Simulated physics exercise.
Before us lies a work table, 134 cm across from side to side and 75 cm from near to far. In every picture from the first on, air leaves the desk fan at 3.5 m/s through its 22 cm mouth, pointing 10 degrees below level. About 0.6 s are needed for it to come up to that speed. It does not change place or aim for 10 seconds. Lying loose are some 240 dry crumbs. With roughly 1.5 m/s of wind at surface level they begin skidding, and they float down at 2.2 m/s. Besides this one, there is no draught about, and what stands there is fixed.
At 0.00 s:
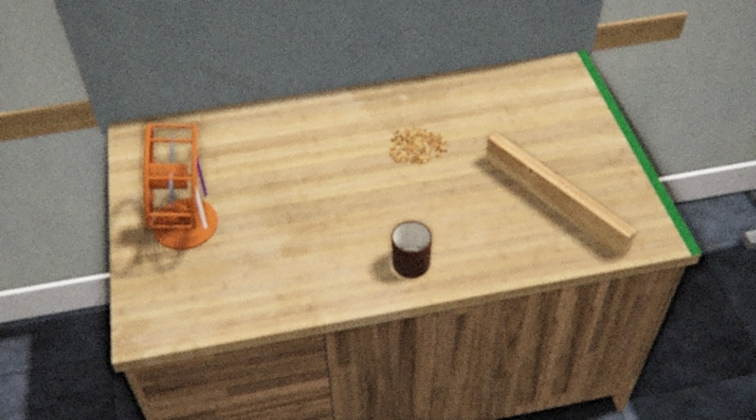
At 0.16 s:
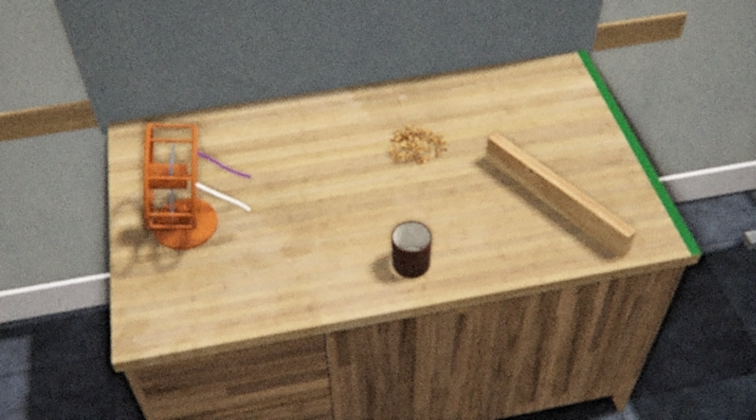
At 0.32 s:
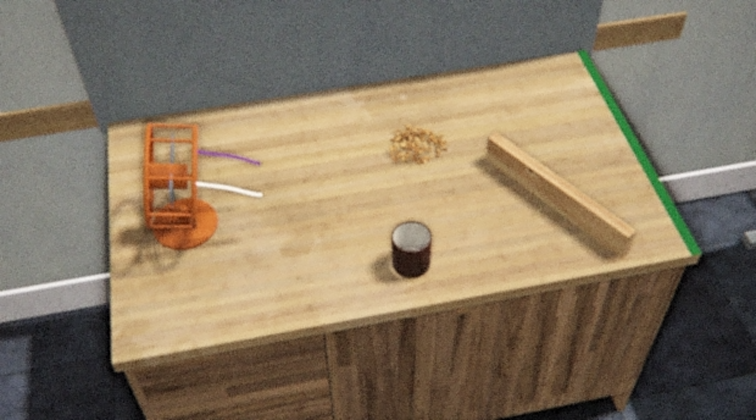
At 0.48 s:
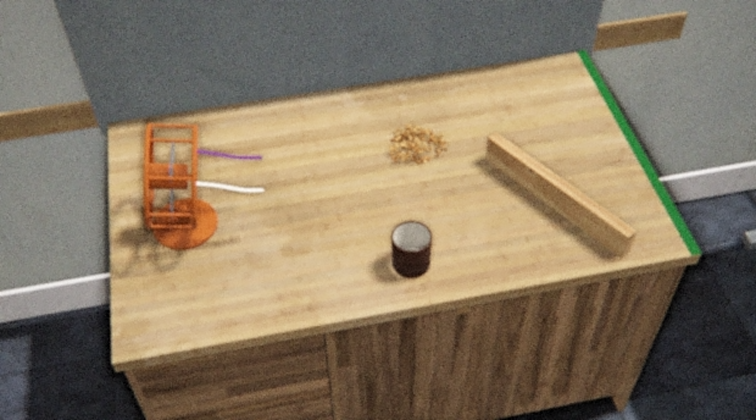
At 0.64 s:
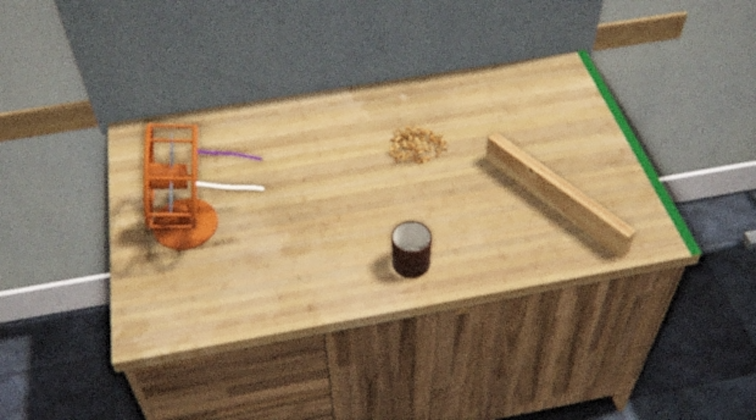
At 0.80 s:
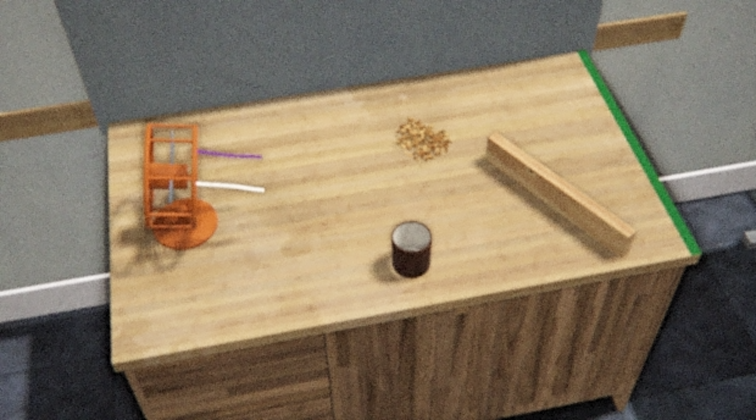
On a wooden work table, ribbons stream from an orange fan, then crumbs shift slightly right.
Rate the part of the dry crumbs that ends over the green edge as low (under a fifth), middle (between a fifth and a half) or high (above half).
High.
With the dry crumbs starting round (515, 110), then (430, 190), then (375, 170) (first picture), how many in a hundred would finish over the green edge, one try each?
About 90, 40 and 90 in a hundred, in that order.
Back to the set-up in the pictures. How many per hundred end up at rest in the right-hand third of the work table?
10 %.
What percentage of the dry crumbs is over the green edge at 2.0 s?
I'd say near 70 per cent by then.
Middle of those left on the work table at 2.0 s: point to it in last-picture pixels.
I'd aim at pixel (559, 56) or close to it.
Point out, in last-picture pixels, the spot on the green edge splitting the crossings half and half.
Around (593, 64).
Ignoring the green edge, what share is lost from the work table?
Close to 0 % of them.
After 2.0 s, 75 % are over the green edge; the middle of those still in play is near (559, 56); 73 % have settled or left.
After 3.2 s, 81 % are over the green edge; the middle of those still in play is near (557, 56); 82 % have settled or left.
After 5.5 s, 85 % are over the green edge; the middle of those still in play is near (554, 57); 86 % have settled or left.
After 10.0 s, at the end, 90 % are over the green edge.
